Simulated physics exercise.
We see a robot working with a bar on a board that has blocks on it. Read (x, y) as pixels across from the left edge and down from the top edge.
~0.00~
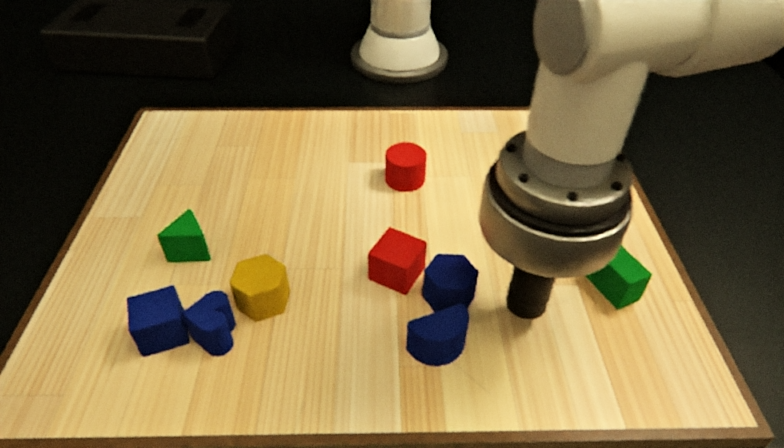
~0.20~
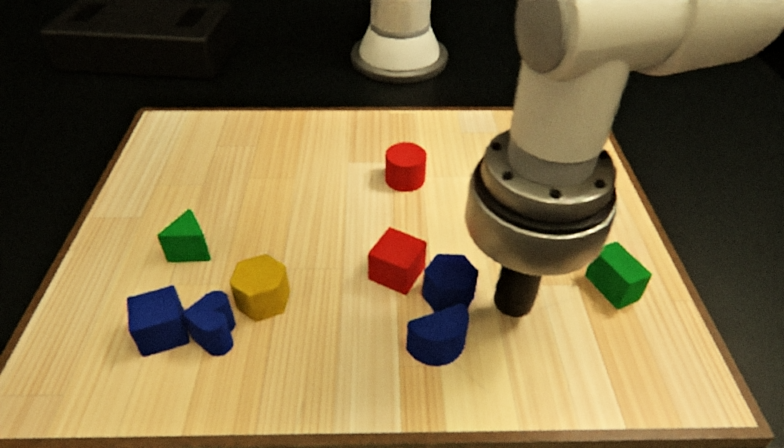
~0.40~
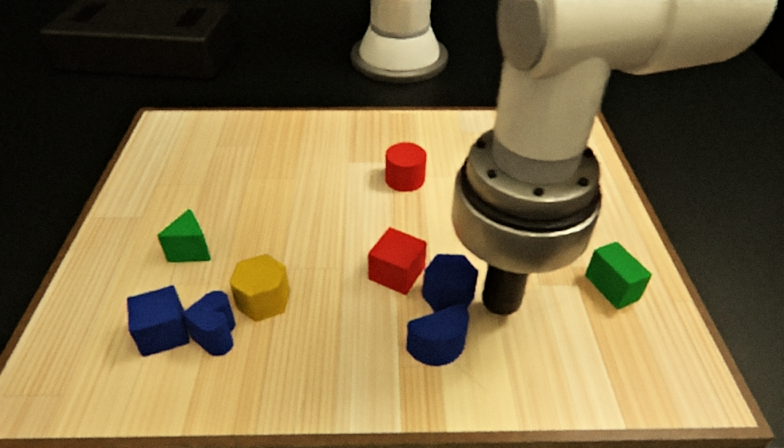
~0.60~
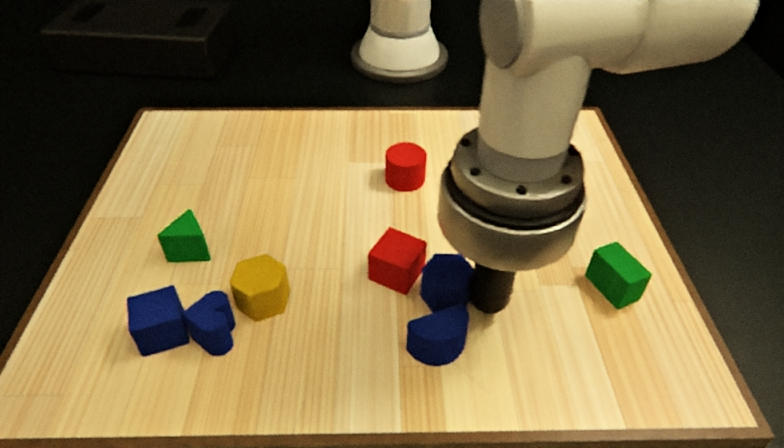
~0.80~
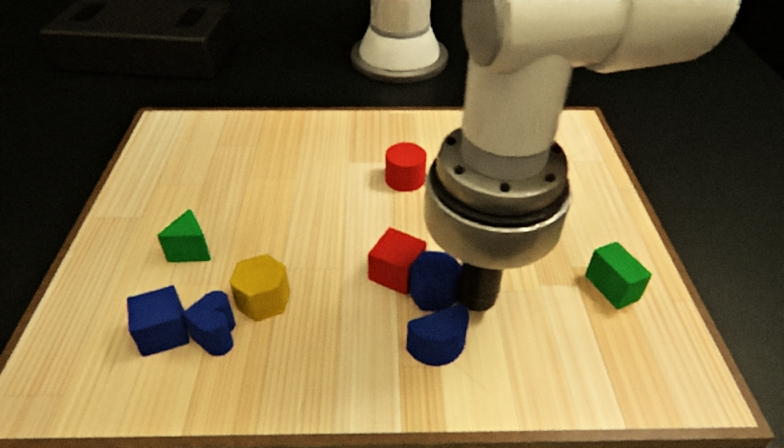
To begin with, a robot arm holds a dark bar upright over a wooden board of coloured blocks, between a blue hexagon and a green block. The arm moves steadily left, reaches the blue hexagon and nudges it slightly left against the red block, while the other blocks stay still.
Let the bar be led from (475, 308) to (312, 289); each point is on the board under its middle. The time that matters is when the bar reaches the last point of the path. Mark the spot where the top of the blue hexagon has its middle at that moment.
Its top face will be centred at roughly (301, 232).
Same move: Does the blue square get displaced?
No, that is not what happens.
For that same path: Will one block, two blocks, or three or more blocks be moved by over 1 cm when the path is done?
The number is two.
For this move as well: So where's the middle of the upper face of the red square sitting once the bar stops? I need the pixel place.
The red square ends near (326, 204).
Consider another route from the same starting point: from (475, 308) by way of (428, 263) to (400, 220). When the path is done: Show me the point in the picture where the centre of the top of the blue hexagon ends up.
Roughly at (375, 224).
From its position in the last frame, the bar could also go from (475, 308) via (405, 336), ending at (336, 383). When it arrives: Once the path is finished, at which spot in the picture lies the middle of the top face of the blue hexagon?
I'd place it at (401, 268), taking the centre of its top.
The first path, step by step. One third of the way, bar at (420, 290); red square at (357, 230), turned 20° clockwise; blue hexagon at (383, 256), turned 15° clockwise.
Two thirds of the way, bar at (363, 284); red square at (331, 212), turned 45° clockwise; blue hexagon at (335, 242), turned 45° clockwise.
At the end, bar at (310, 278); blue square in place; yellow hexagon in place; red square at (326, 204), turned 80° clockwise; blue hexagon at (301, 232), turned 85° clockwise.
